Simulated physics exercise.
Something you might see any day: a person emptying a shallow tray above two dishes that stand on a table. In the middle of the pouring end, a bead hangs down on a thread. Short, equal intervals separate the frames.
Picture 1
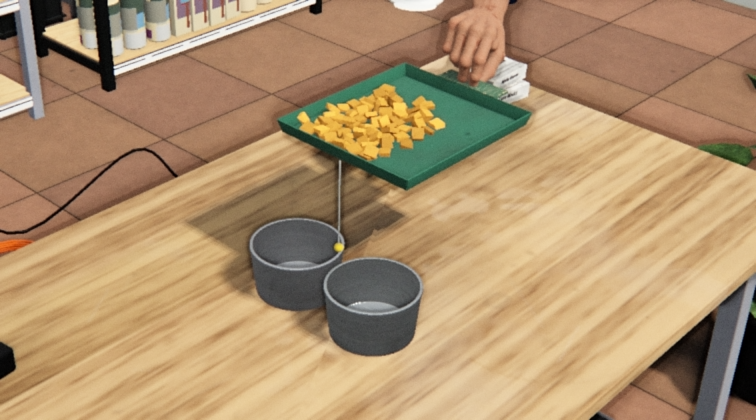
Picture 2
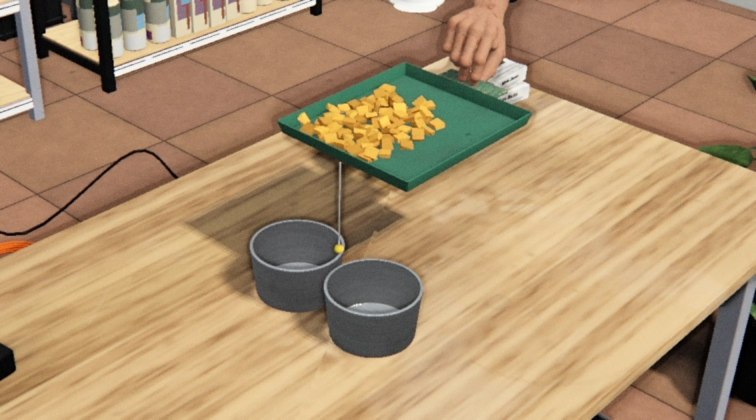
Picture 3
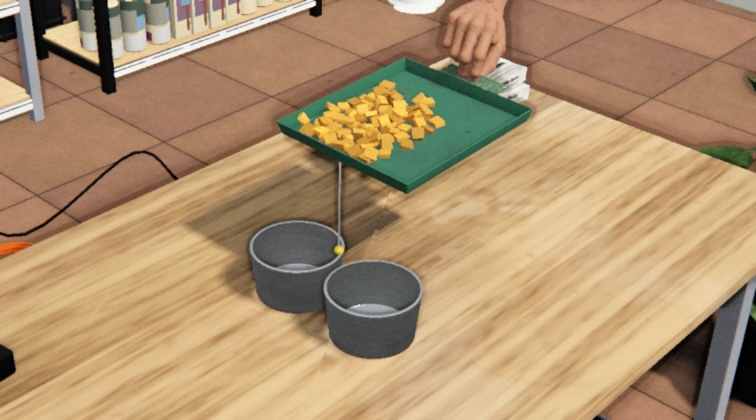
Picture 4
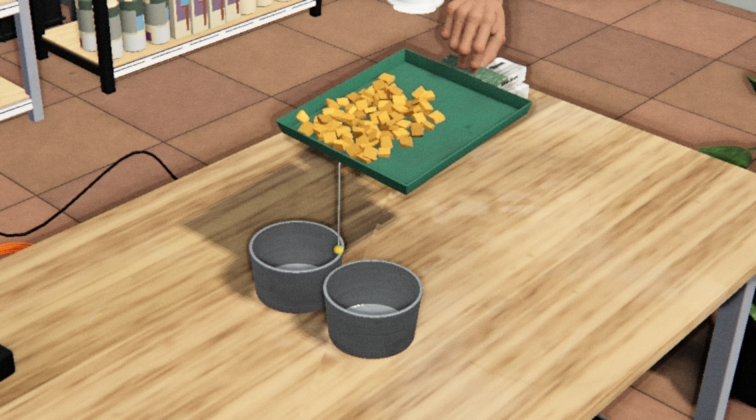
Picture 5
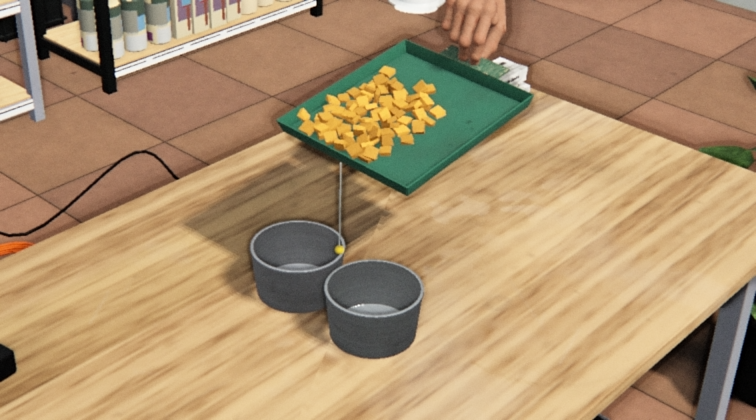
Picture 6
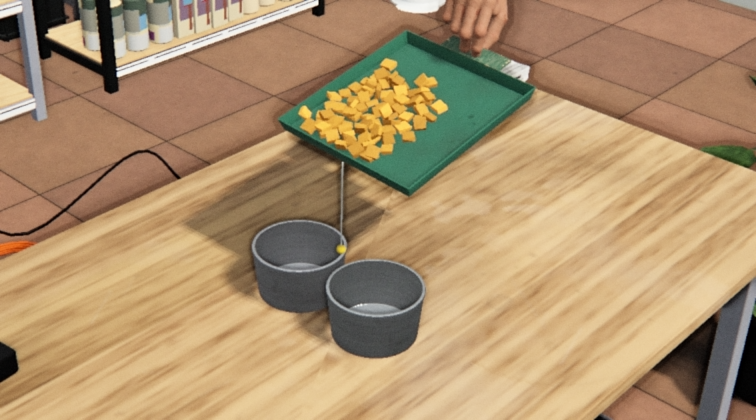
On a wooden table, a hand gradually tilting a green tray of small orange crackers above two empty grey dishes.
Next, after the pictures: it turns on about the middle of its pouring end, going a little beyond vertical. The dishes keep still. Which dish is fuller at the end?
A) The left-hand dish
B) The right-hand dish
The right-hand dish (B).
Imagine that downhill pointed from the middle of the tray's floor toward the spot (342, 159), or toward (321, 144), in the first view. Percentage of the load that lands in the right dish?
Around 20 percent for the first aim and around 0 percent for the second.
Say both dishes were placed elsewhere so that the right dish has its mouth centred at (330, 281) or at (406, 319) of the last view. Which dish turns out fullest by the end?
In order of the tries: The dish on the right side, then the dish on the left side.
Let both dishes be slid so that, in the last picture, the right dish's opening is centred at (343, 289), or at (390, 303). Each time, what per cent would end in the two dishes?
First try: Around 70 percent; second try: Around 70 percent.
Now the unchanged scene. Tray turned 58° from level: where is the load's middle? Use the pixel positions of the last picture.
Near (353, 132).
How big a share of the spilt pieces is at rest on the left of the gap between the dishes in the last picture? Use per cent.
90 %, roughly.
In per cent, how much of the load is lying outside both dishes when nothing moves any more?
Roughly 50 percent of the load.
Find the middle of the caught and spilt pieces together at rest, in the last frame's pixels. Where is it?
Around (347, 332).
Shortly afterwards, tray tipped steeply; the whole lot on the tray.
Next, tray tipped right over; near a third on the tray; near a quarter in the right dish; only a few in the left dish; near a quarter outside both; near a quarter in the air.
Some moments later, tray tipped past a quarter turn; near half in the right dish; only a few in the left dish; near half outside both.
In the end, tray tipped past a quarter turn; near half in the right dish; only a few in the left dish; near half outside both.
